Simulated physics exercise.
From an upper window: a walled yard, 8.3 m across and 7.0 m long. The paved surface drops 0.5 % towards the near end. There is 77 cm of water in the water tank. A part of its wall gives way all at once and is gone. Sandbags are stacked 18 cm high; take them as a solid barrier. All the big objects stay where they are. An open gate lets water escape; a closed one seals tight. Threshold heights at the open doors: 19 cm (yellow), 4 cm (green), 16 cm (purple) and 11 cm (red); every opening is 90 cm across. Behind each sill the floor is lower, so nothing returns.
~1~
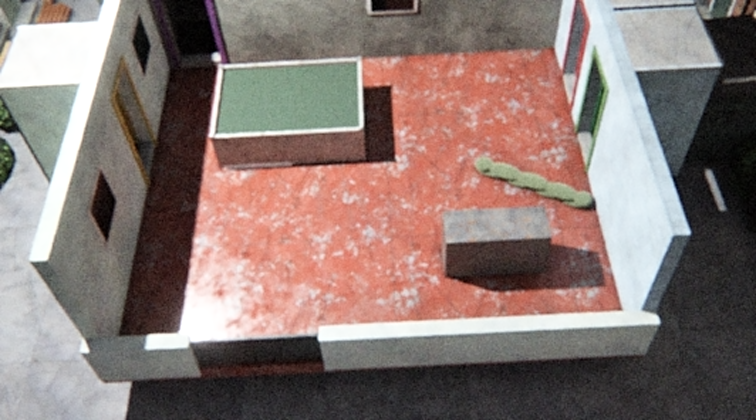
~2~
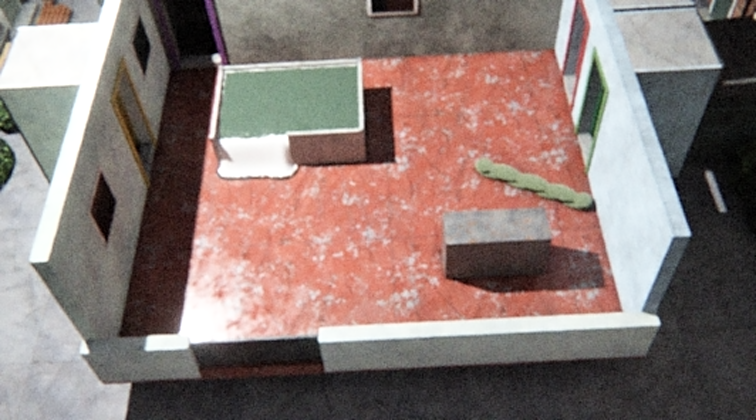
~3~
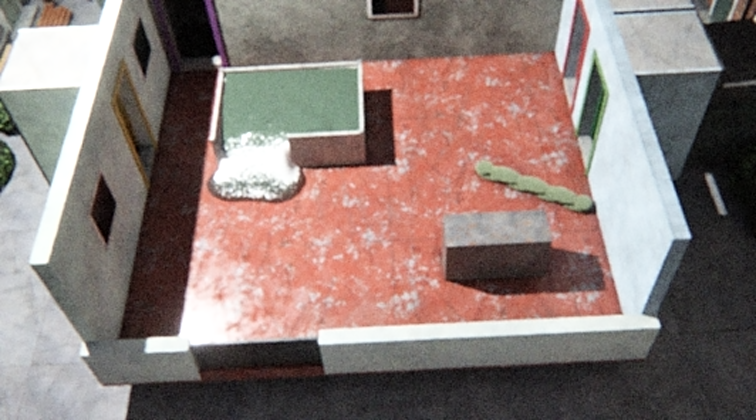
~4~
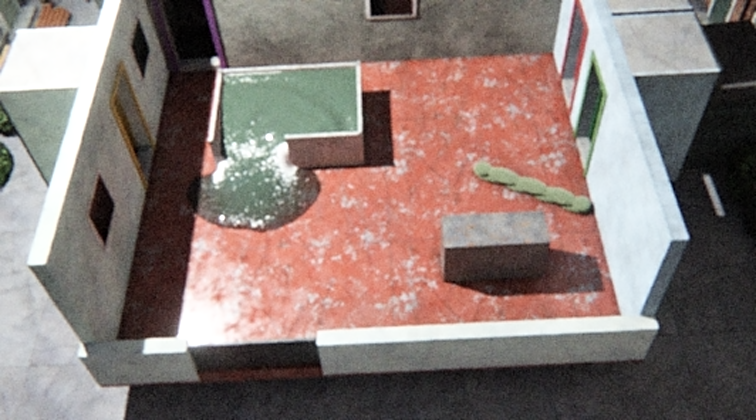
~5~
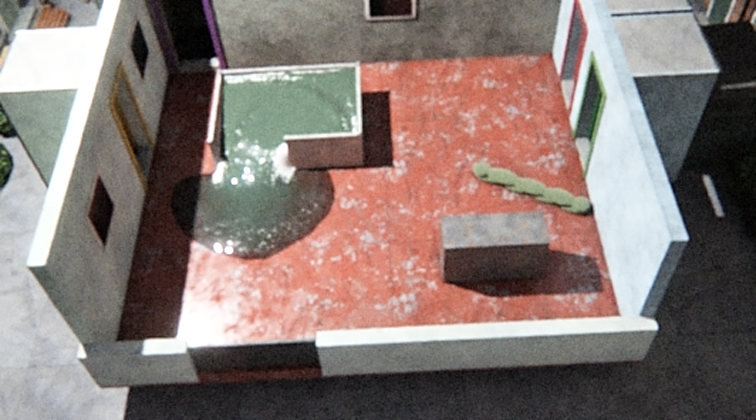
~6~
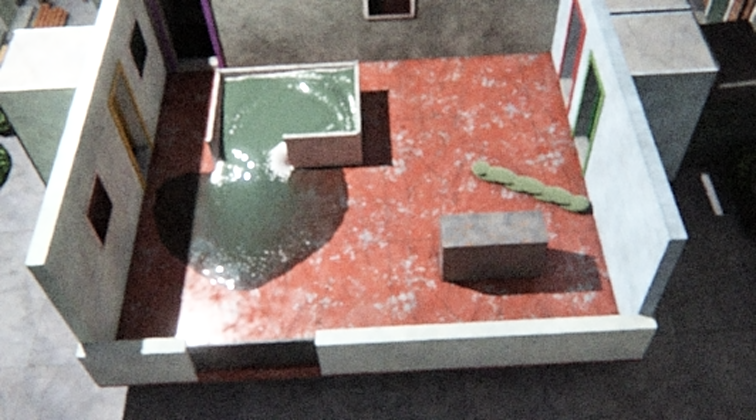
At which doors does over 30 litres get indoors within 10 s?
Within that time: At the yellow door it stays under the limit; at the green door it does not reach the limit; at the purple door it does not reach the limit; at the red door it stays under the limit.
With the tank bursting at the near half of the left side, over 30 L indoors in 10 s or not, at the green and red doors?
Then: Green under, red under.
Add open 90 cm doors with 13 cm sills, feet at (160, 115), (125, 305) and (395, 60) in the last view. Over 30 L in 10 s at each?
In turn: Below, past it, below.
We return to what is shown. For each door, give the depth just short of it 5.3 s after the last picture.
In cm: Yellow 6, green 1, purple 0, red 0.
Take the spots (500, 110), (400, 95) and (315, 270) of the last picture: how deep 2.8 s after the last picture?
In that order: 0, 0 and 4 cm.
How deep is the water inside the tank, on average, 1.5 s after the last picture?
About 41 cm.
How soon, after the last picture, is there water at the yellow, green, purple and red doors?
Arrival: Yellow 0.9 s, green 5.0 s, purple 6.0 s, red 7.0 s.
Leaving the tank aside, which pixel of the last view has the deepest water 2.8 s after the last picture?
Around (140, 271).
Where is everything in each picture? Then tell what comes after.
The first frame shows the water tank at (289, 99) is whole and still, 77 cm deep.
In the second frame, water pours out at (255, 154) and has run 0.7 m, to (294, 172); typically 10 cm deep outside, 77 cm at the water tank's back.
In the third frame, water pours out at (256, 158) and has run 1.0 m, to (290, 196); typically 13 cm deep outside, 77 cm at the water tank's back.
In the fourth frame, the front is at (277, 226), 1.5 m from the gap at (254, 160); 2.6 m2 of floor is under water; 76 cm left at the back of the water tank.
In the fifth frame, the front is at (268, 254), 2.0 m from the gap at (254, 161); 4.4 m2 of floor is under water; 70 cm left at the back of the water tank.
In the sixth frame, the front is at (254, 285), 2.7 m from the gap at (253, 160); 6.6 m2 of floor is under water; 65 cm left at the back of the water tank.
Then, 0.7 s after the last picture water covers 30 % of the floor and is deepest (46 cm) near (241, 173); yellow door not reached, green door not reached, purple door not reached, red door not reached.
Then, 1.5 s after the last picture water covers 30 % of the floor and is deepest (54 cm) near (135, 353); yellow door 2 cm at the sill, 0 L in, green door not reached, purple door not reached, red door not reached.
Then, 2.8 s after the last picture water covers 40 % of the floor and is deepest (36 cm) near (140, 271); yellow door 2 cm at the sill, 0 L in, green door not reached, purple door not reached, red door not reached.
Then, 5.3 s after the last picture water covers 60 % of the floor and is deepest (30 cm) near (592, 340); yellow door 6 cm at the sill, 0 L in, green door 1 cm at the sill, 0 L in, purple door not reached, red door not reached.
Then, 9.3 s after the last picture water covers 90 % of the floor and is deepest (18 cm) near (598, 273); yellow door 4 cm at the sill, 0 L in, green door 1 cm at the sill, 0 L in, purple door 6 cm at the sill, 0 L in, red door 1 cm at the sill, 0 L in.
